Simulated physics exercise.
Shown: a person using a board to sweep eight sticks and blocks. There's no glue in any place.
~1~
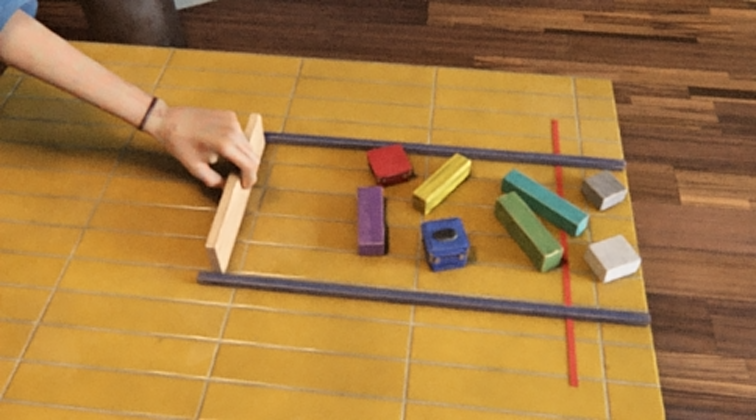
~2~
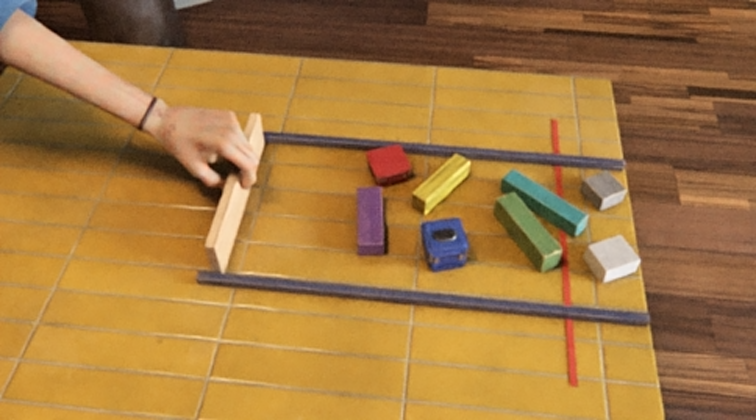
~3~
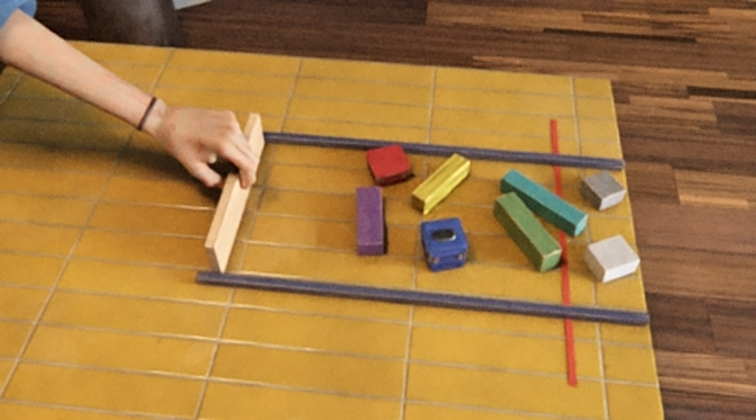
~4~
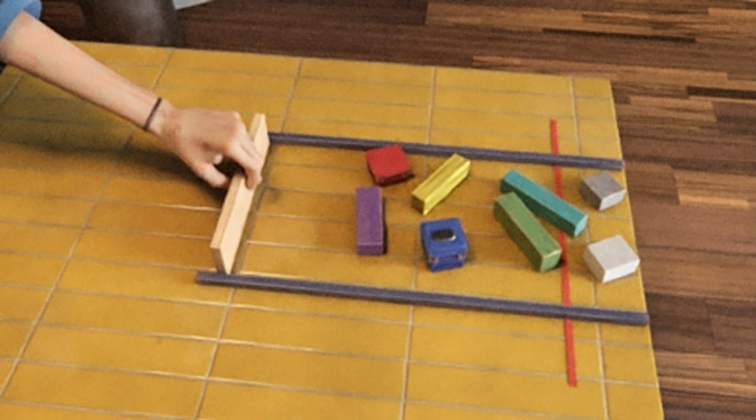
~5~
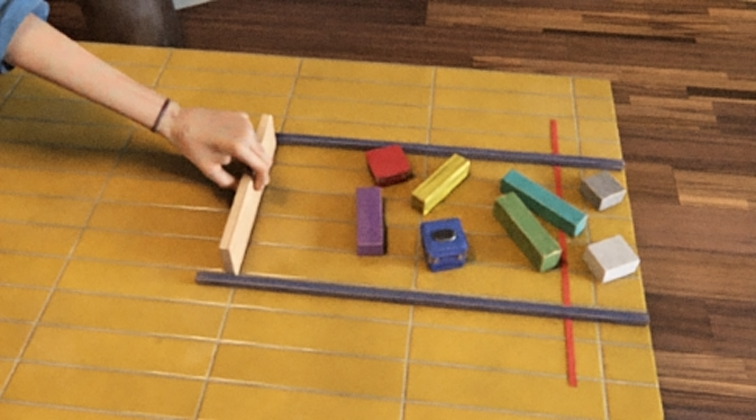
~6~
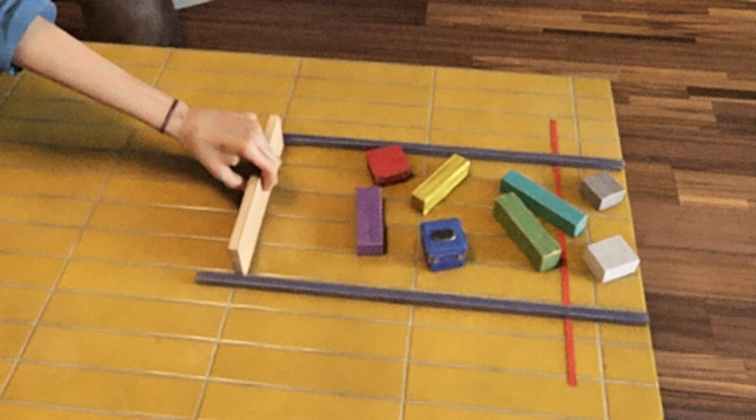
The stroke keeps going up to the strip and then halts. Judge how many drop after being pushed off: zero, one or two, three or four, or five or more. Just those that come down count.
Looks like three or four of them go over the edge, I'd say.
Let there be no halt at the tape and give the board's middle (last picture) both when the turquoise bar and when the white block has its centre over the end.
The middle is at (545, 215) when it's the turquoise bar, and at (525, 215) when it's the white block.
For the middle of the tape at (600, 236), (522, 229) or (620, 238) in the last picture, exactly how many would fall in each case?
The three tries give 6, 0 and 7.
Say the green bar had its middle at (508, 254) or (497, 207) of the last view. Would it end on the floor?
In order, falls away; hangs on.
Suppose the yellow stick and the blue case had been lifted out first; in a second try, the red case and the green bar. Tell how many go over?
1 for the first case, 1 for the second.
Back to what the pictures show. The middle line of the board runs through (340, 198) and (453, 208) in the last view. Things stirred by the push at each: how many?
That gives 0 for the first and 6 for the second.
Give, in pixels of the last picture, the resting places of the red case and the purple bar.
The red case settles near (578, 184); as for the purple bar, near (577, 240).
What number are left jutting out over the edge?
Expected count: 0.
Early on, none off yet; grey block at rest near (602, 190); white block at rest near (610, 259); turquoise bar at rest near (542, 203).
A while later, none off yet; grey block at rest near (602, 190); white block at rest near (610, 259); turquoise bar travelled a little near (564, 210).
Finally, the number that fall off is three or four; lost, green bar, turquoise bar, white block and grey block.
